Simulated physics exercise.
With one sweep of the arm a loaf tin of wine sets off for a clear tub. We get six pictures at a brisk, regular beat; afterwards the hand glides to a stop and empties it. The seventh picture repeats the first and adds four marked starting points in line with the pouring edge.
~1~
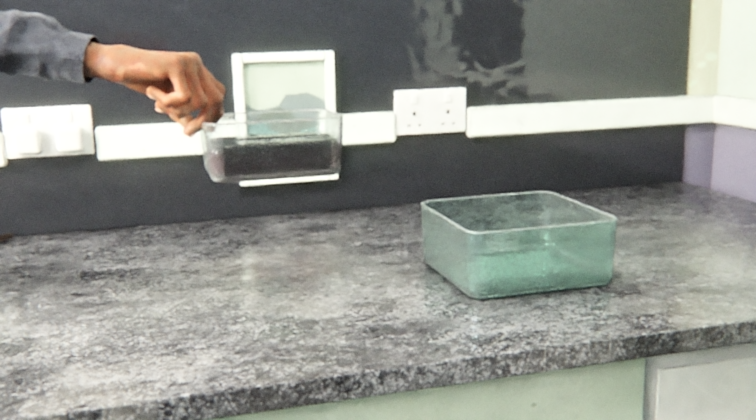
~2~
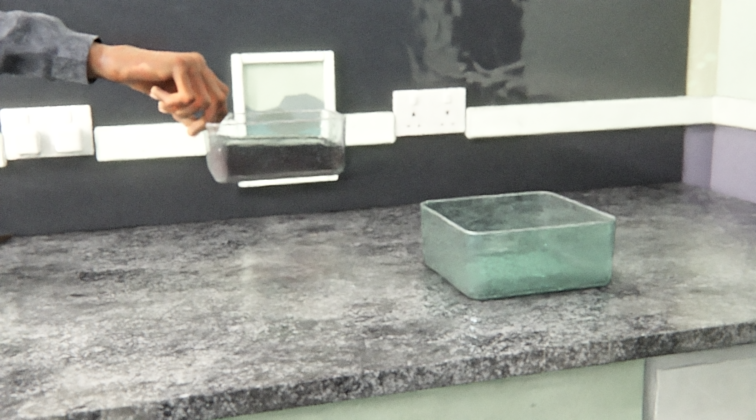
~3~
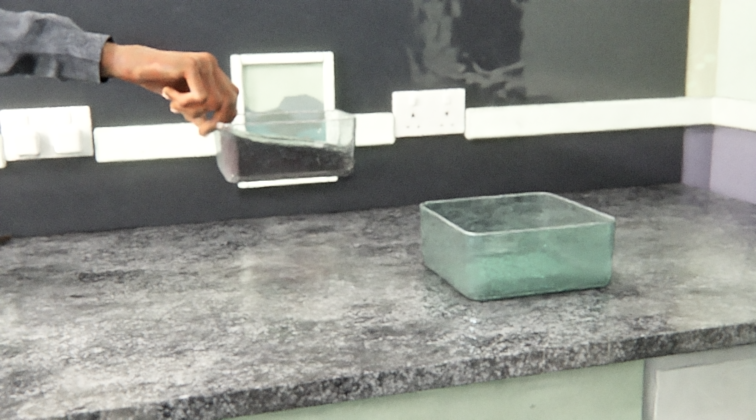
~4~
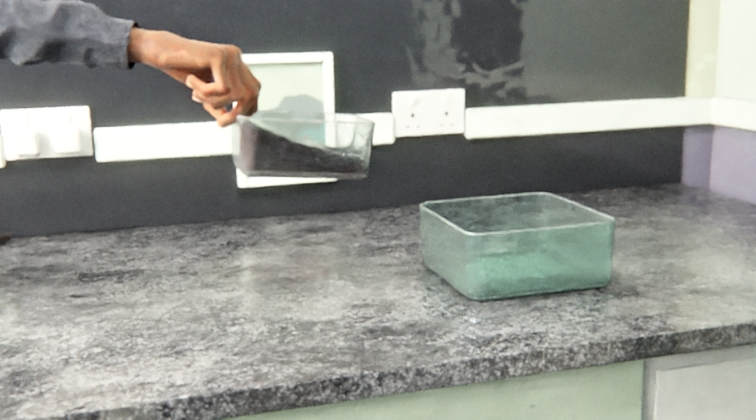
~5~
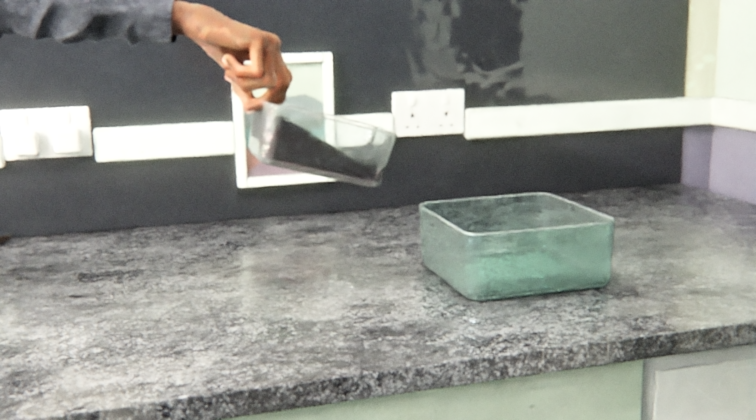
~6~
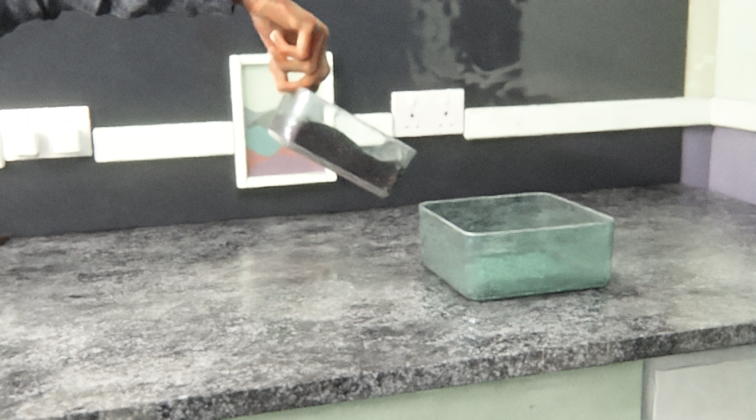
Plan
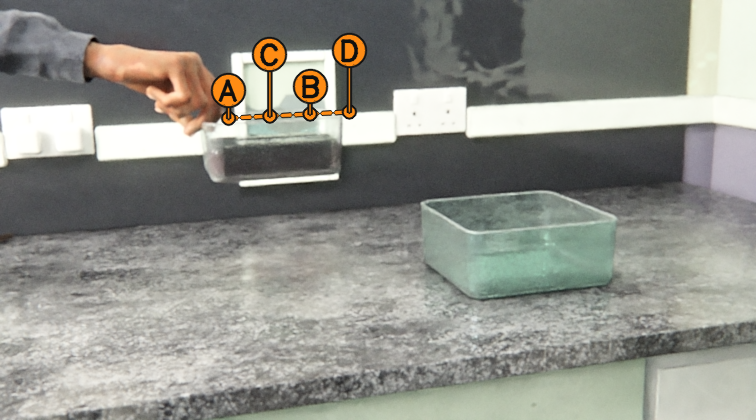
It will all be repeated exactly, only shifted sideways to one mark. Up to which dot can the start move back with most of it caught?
Take B.
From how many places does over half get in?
Two.
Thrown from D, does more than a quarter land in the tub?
Yes, clearly.
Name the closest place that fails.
Here it is place C.
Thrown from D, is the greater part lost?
No, not at all.
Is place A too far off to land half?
Yes, that goes wrong.
On the marked copy, A at (228, 118); B at (310, 114); C at (269, 116); D at (349, 112).
With A, about 2 % lands in the tub, 95 % falls short and 3 % goes beside or beyond.
With B, about 64 % lands in the tub, 25 % falls short and 10 % goes beside or beyond.
With C, about 33 % lands in the tub, 60 % falls short and 7 % goes beside or beyond.
With D, about 81 % lands in the tub, 12 % falls short and 7 % goes beside or beyond.
